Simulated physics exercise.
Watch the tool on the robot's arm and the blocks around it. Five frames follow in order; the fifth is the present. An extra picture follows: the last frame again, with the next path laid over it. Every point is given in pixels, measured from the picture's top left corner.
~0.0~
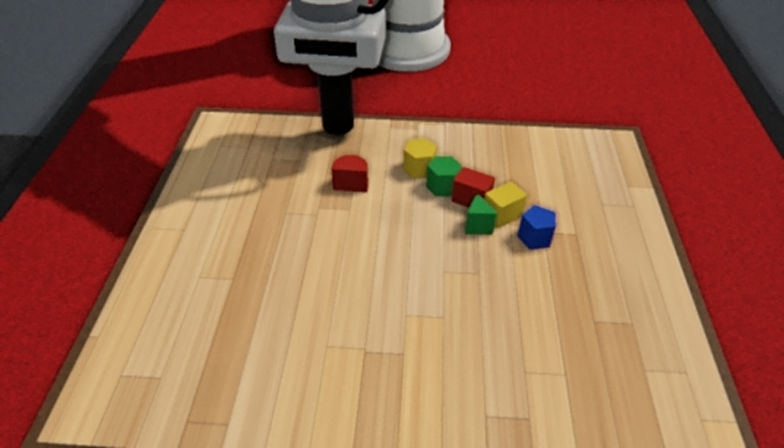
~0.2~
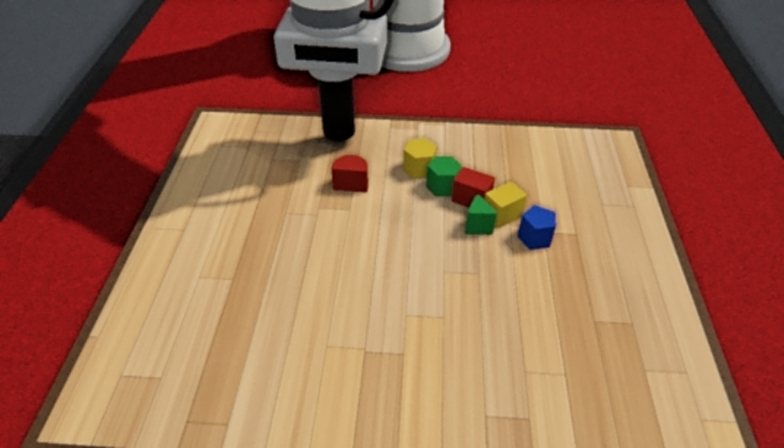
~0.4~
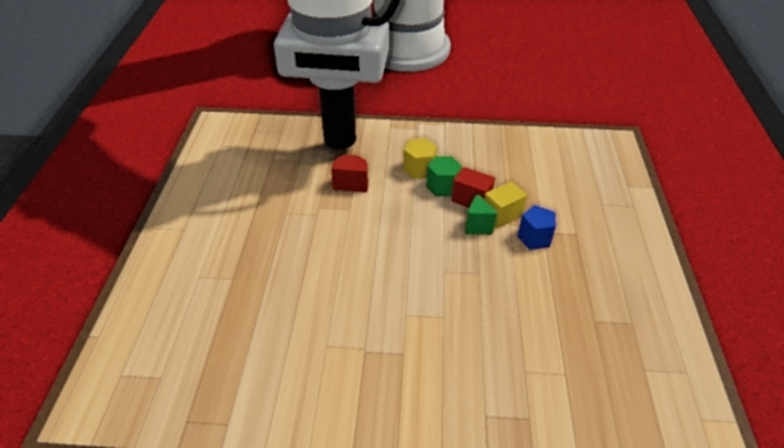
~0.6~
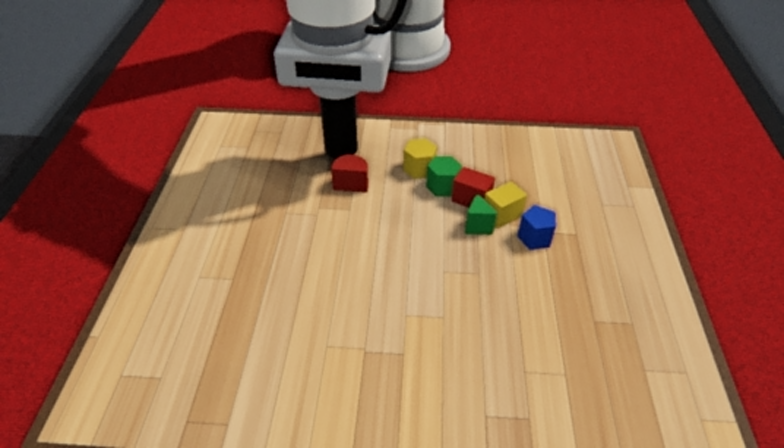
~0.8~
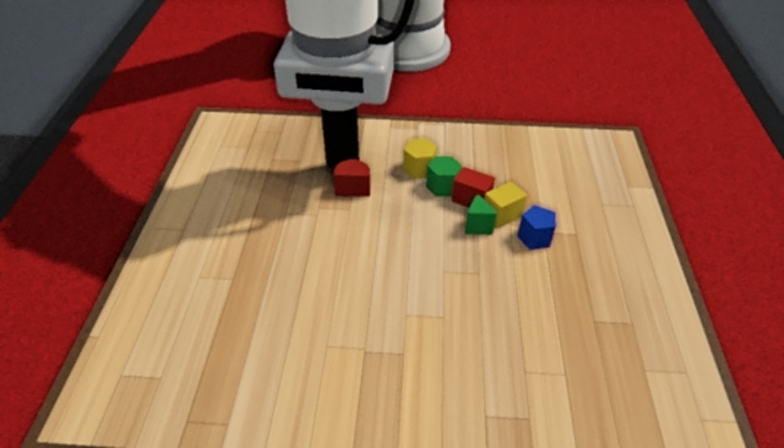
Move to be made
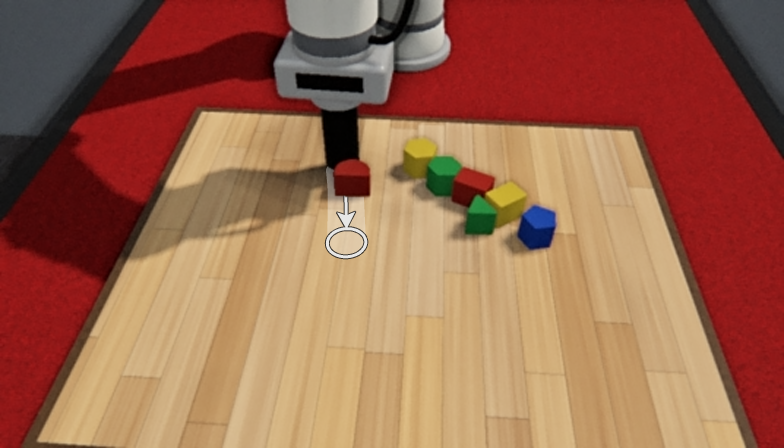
On a wooden board edged by red, a robot arm's black tool moves toward the viewer and slightly nudges a red block.
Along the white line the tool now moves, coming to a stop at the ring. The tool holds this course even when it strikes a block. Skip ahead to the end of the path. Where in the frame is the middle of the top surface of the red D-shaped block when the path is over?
My estimate: (380, 209).
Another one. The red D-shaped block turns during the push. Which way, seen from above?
It goes round opposite to clock hands.
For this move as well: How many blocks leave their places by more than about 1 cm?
One block moves more than 1 cm.
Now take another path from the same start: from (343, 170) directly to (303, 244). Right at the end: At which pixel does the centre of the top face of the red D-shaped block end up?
Just about (356, 185).
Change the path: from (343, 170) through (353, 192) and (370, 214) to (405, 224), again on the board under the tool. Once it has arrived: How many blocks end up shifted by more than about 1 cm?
My prediction: One block.
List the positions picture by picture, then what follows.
Tool's lower end at (338, 126); red D-shaped block at (351, 163); yellow hexagonal block at (421, 147), in the first frame.
Tool at (339, 132); blocks still, in the second frame.
Tool at (340, 140); blocks still, in the third frame.
Tool at (341, 149); blocks still, in the fourth frame.
Tool at (343, 161); red D-shaped block at (352, 168); yellow hexagonal block at (421, 147), in the fifth frame.
Drawn move, in a line from (343, 170) to (347, 242).
What follows on the original path. One third of the way, tool at (345, 183); red D-shaped block at (363, 188), turned 35° anticlockwise.
Two thirds of the way, tool at (346, 207); red D-shaped block at (376, 205), turned 100° anticlockwise.
At the end, tool at (346, 233); red D-shaped block at (380, 209), turned 115° anticlockwise; yellow hexagonal block still.
